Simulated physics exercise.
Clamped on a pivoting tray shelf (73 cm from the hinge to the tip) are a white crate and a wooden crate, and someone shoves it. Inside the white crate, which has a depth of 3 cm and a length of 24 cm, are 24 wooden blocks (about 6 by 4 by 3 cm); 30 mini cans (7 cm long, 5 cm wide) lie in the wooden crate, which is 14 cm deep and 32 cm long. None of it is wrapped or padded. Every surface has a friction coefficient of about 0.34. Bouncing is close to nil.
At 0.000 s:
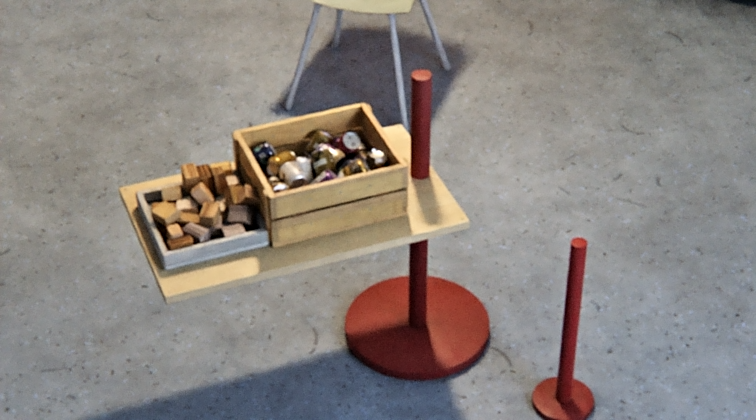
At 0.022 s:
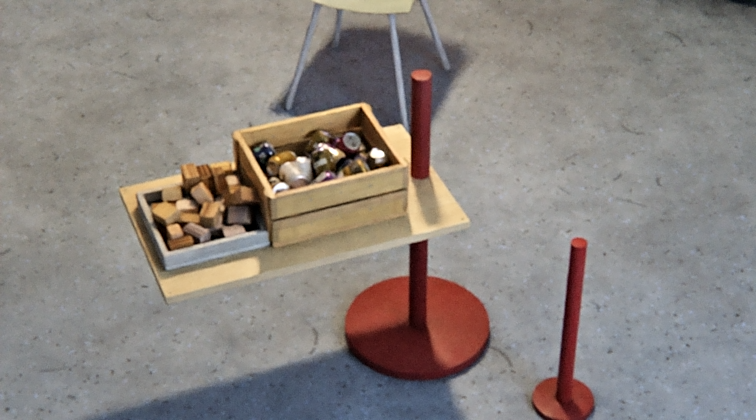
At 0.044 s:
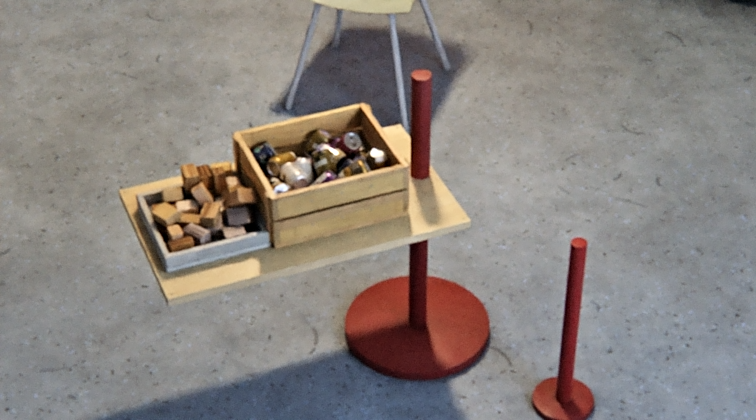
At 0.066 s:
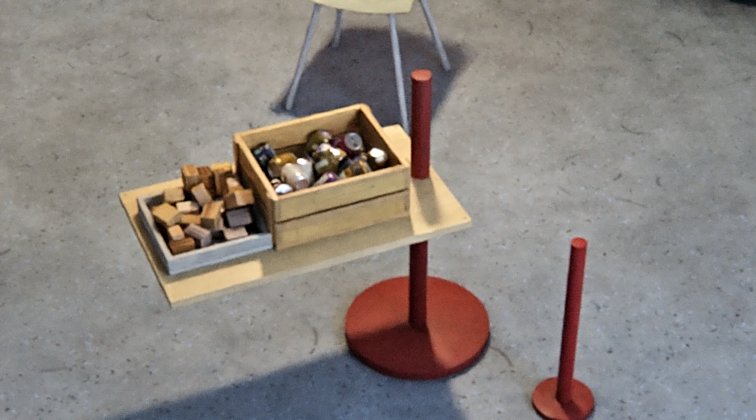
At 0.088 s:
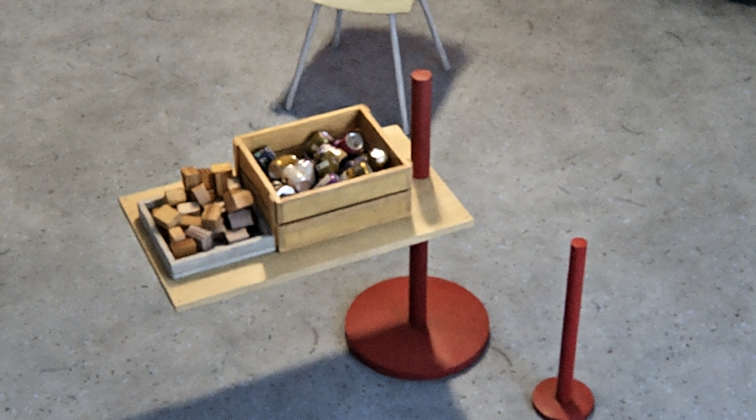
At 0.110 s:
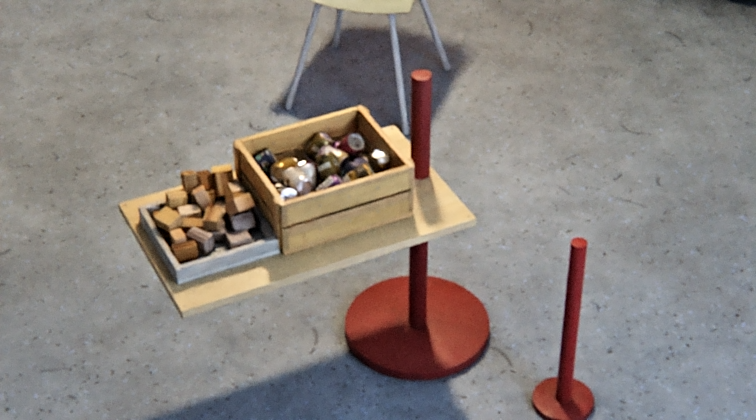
A tan shelf on a red post, holding a shallow white crate of wooden blocks and a deeper wooden crate of mini cans, stays nearly still, then pivots slightly, its left end swinging a little toward the viewer.
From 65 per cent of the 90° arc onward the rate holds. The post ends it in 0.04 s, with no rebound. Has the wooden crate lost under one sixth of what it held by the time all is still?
Yes, it has lost less than a sixth.
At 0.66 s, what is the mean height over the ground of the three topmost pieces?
About 70 cm up, on average.
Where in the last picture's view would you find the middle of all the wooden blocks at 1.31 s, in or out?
The middle is around (519, 304).
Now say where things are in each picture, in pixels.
In the first frame (places track the rim corner closest to us here), wooden crate (275, 195); white crate (165, 252); 0° round; all still inside.
The second frame shows wooden crate (275, 195); white crate (165, 252); 0° round.
The third frame shows wooden crate (277, 196); white crate (167, 254); 1° round.
The fourth frame shows wooden crate (279, 198); white crate (169, 257); 2° round.
The fifth frame shows wooden crate (282, 200); white crate (172, 261); 3° round.
The sixth frame shows wooden crate (285, 203); white crate (177, 266); 5° round; 2 out, the lowest block at (223, 174).
After 0.46 s, the shelf hits the red post.
After 0.54 s, the white crate is down by 7 of 24 and the wooden crate has all 30.
After 0.66 s, the white crate is down by 10 of 24 and the wooden crate has all 30.
After 0.88 s, the white crate is down by 10 of 24 and the wooden crate has all 30.
When it is over (at 1.31 s), the white crate is down by 10 of 24 and the wooden crate has all 30. Asked share, 0 of 30, 0 per cent.
